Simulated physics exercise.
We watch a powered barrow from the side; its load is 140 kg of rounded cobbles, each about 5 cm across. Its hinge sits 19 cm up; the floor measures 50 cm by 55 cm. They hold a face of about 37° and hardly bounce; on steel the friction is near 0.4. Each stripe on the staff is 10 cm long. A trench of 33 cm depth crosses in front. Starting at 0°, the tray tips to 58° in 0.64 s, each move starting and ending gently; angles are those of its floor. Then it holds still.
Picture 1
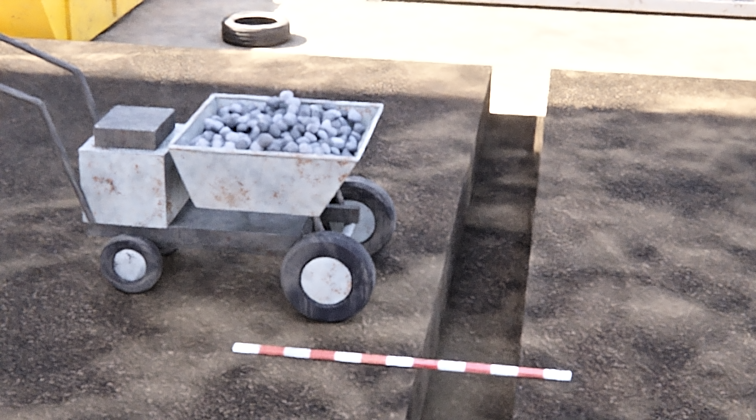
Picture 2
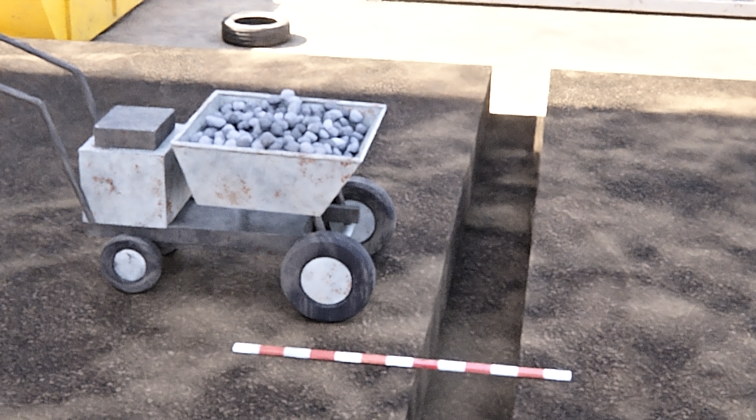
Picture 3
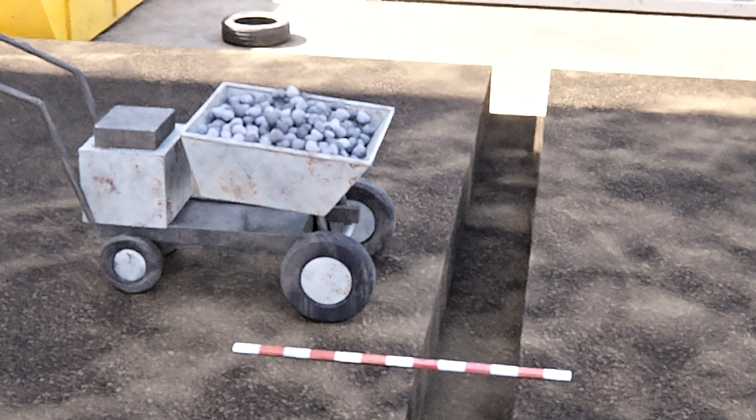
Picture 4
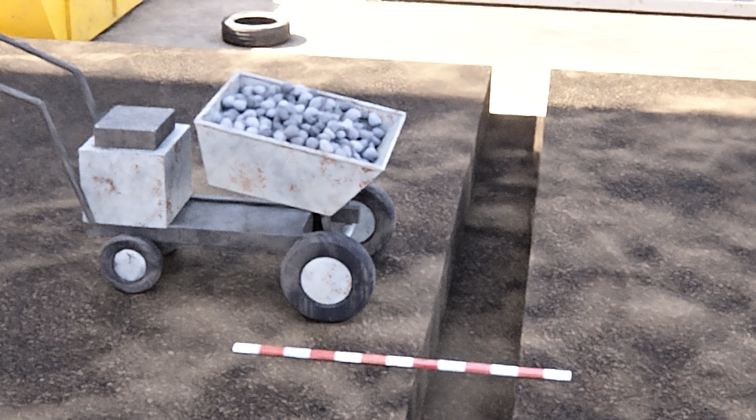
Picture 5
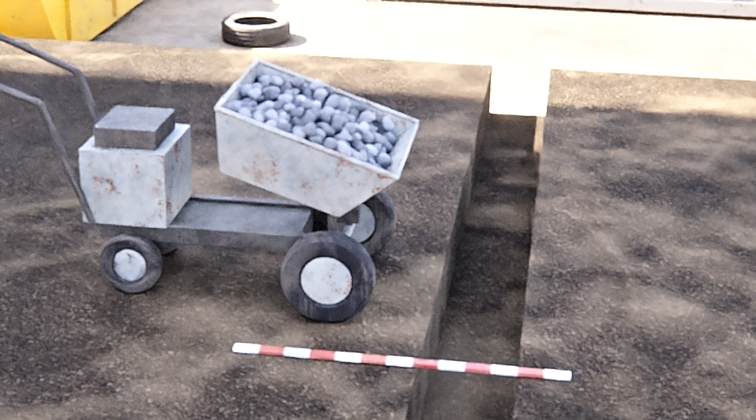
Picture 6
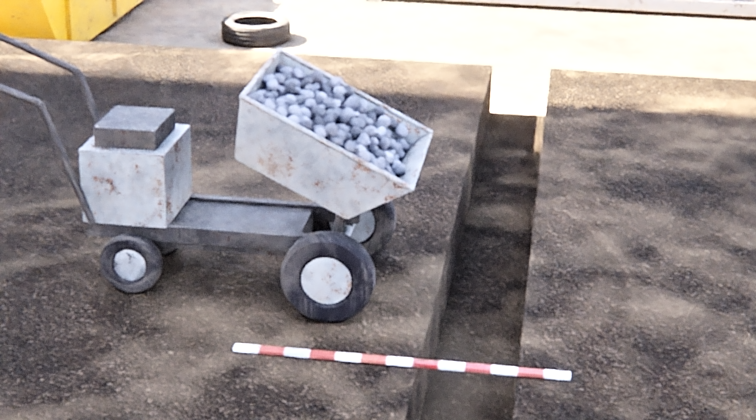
On dark ground beside a trench, a barrow's tray of grey cobbles tilts steadily rightward.
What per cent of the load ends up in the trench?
Close to 29 in a hundred.
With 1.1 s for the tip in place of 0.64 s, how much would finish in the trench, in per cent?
In that case some 40 per cent.
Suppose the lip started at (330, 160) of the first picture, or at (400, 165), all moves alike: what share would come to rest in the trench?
About 40 and 10 per cent.
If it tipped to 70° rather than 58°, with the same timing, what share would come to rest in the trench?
Then about 55 per cent.
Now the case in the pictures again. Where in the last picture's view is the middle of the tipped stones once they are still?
Around (516, 352).
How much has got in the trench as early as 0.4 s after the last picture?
Some 15 per cent.
Then, 0.2 s after the last picture the floor is at 49°, 100 % in the tray; the foremost stones are at (436, 194).
Then, 0.4 s after the last picture the floor is at 58°, 86 % in the tray, 14 % in the trench; the foremost stones are at (522, 285).
Then, 0.8 s after the last picture the floor is at 58°, 53 % in the tray, 21 % in the trench, 26 % past the trench; the foremost stones are at (663, 309).
Then, 2.7 s after the last picture the floor is at 58°, 44 % in the tray, 29 % in the trench, 27 % past the trench; the foremost stones are past the picture's edge.
